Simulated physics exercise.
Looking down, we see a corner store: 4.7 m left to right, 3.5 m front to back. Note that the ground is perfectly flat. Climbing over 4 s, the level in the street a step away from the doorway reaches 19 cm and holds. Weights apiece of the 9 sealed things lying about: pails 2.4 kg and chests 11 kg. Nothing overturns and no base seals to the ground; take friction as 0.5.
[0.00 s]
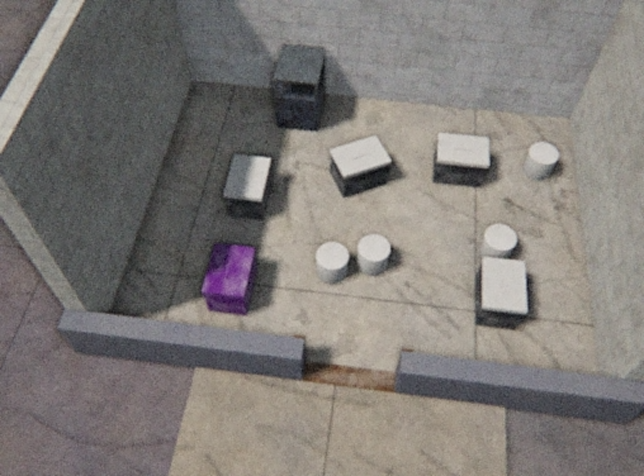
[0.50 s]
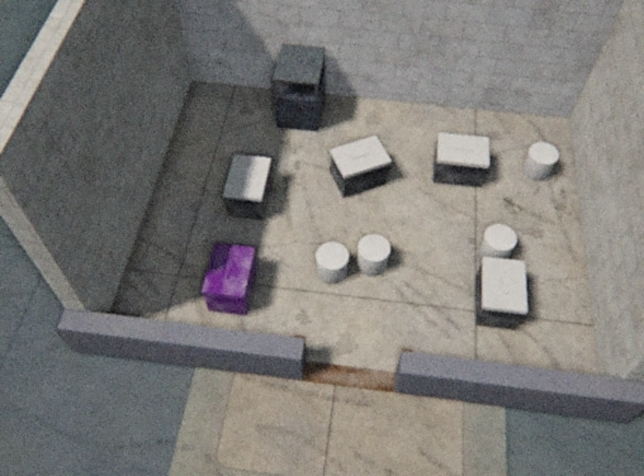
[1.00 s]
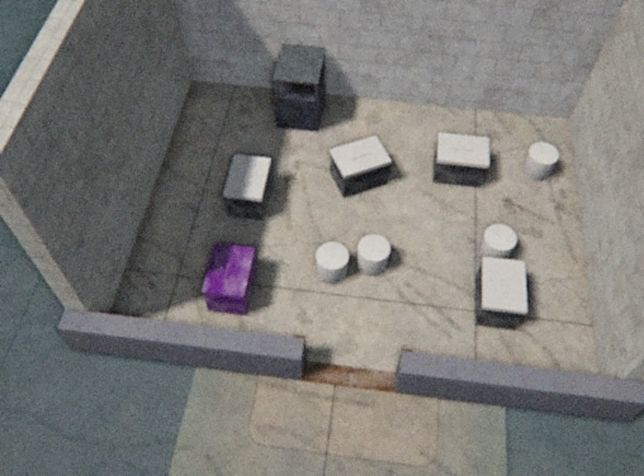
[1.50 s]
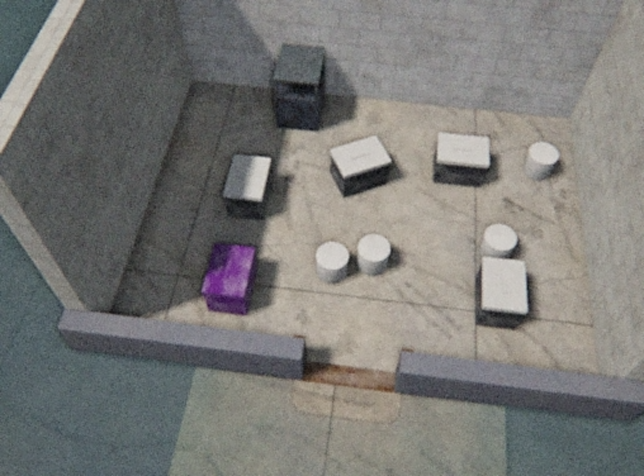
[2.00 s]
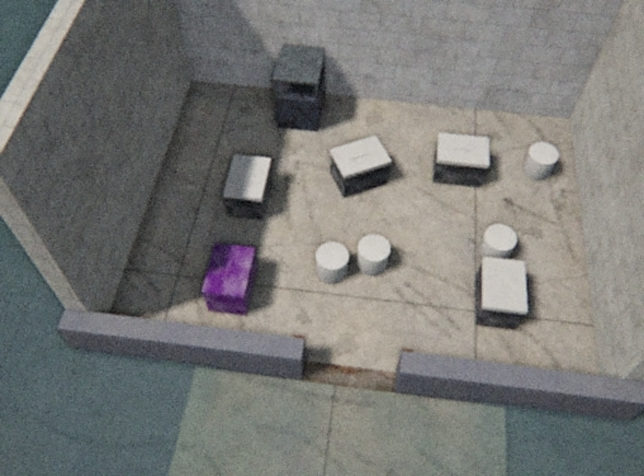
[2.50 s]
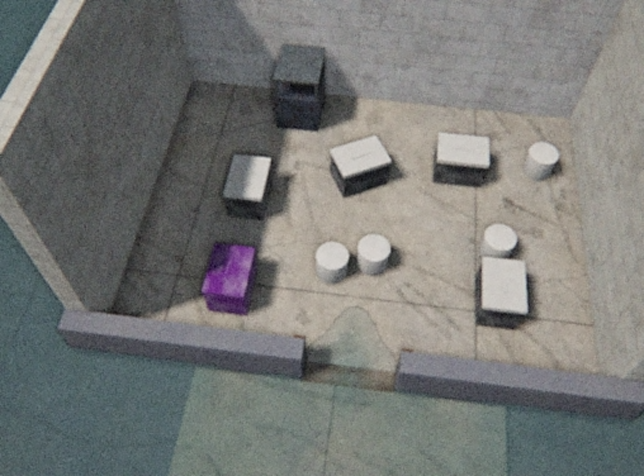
Murky water covering the ground outside a walled corner store, then creeping through the doorway as chests and pails stay still.
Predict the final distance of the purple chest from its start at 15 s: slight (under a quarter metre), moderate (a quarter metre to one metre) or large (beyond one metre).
Slight.
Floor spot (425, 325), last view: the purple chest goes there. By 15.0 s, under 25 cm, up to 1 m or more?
Well, it gets a small push.
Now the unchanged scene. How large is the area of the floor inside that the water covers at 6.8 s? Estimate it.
Wet: Near 13 m2.
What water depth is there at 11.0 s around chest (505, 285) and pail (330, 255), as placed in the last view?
4 and 4 cm.
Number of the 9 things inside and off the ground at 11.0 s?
It comes to 6 of them.
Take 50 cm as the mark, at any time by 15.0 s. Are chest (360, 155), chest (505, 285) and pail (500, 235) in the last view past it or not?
Going one by one, I get above, within and within.
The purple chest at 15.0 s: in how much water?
I'd put it at about 5 cm.
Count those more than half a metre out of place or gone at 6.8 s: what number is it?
I get 2.
After 3.5 s the purple chest is near (229, 269), 0.0 m from its start, aground; 0 afloat.
After 6.8 s the purple chest is near (229, 269), 0.0 m from its start, aground; 1 afloat.
After 11.0 s the purple chest is near (229, 269), 0.0 m from its start, aground; 6 afloat.
After 15.0 s the purple chest is near (234, 268), 0.0 m from its start, aground; 8 afloat.
